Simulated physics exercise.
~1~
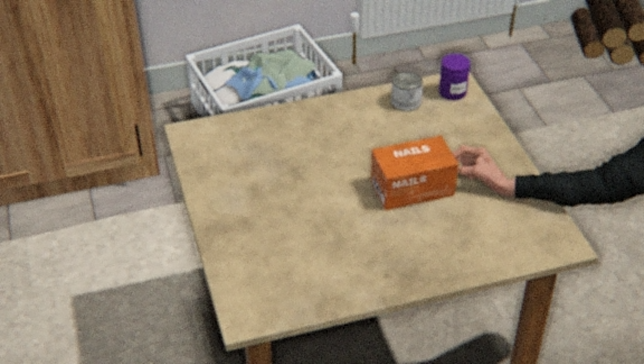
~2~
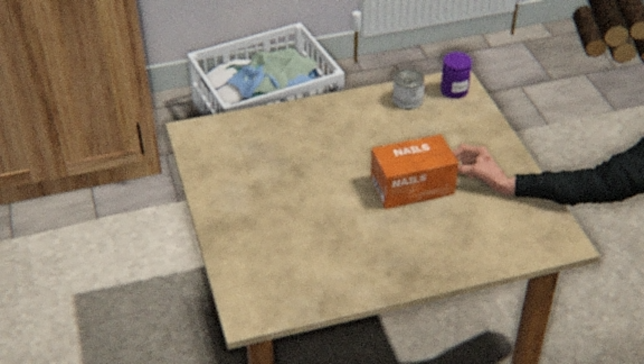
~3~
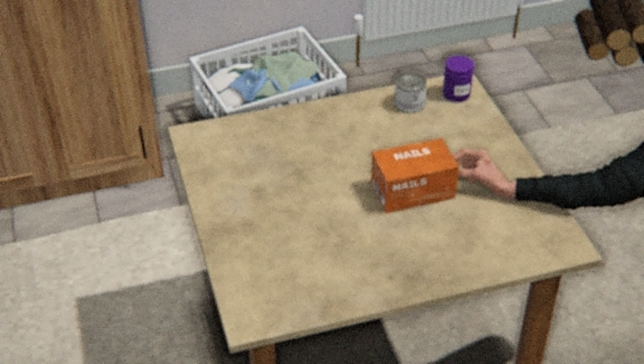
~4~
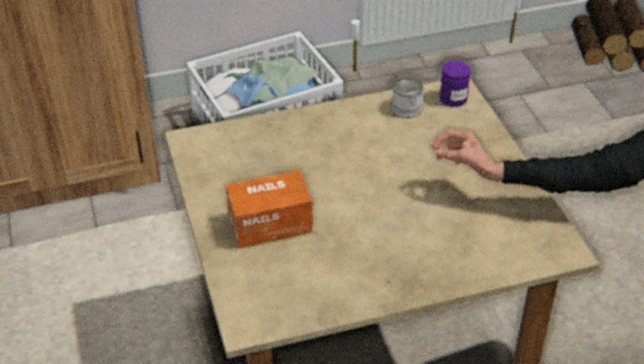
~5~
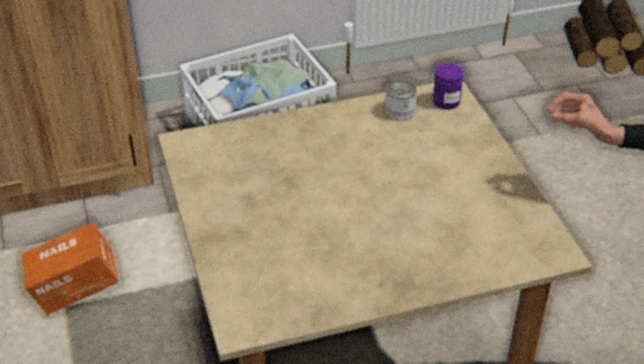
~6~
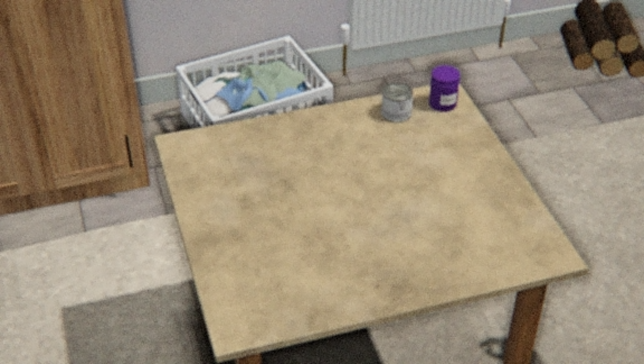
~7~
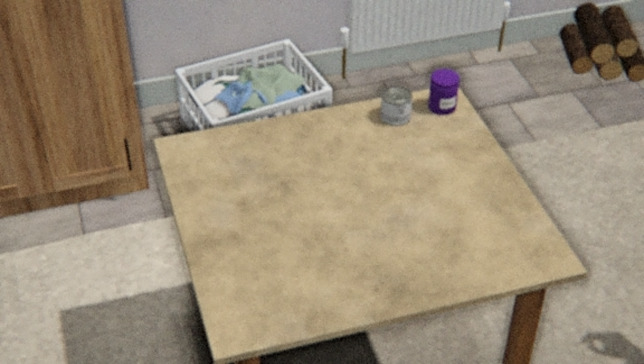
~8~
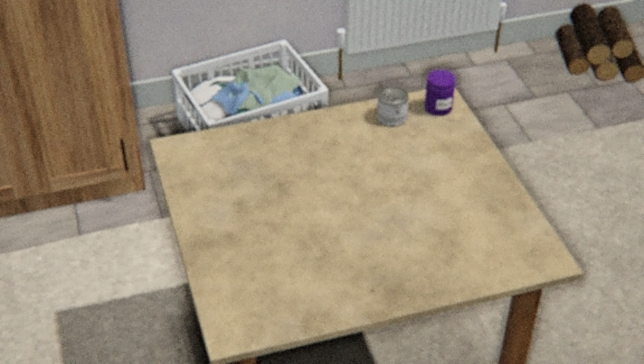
An orange box of nails sits near the middle of a pale wooden table, seen from above in a room with a cabinet at left, a laundry basket and radiator behind, and logs at upper right. A purple jar and a grey tin stand at the table's far edge. A hand in a dark sleeve rests against the box, then sends it sliding left and draws back. The box leaves the table's left side, tilting slightly above the rug, and drops out of view as the arm withdraws. The jar and tin remain on the otherwise bare table.
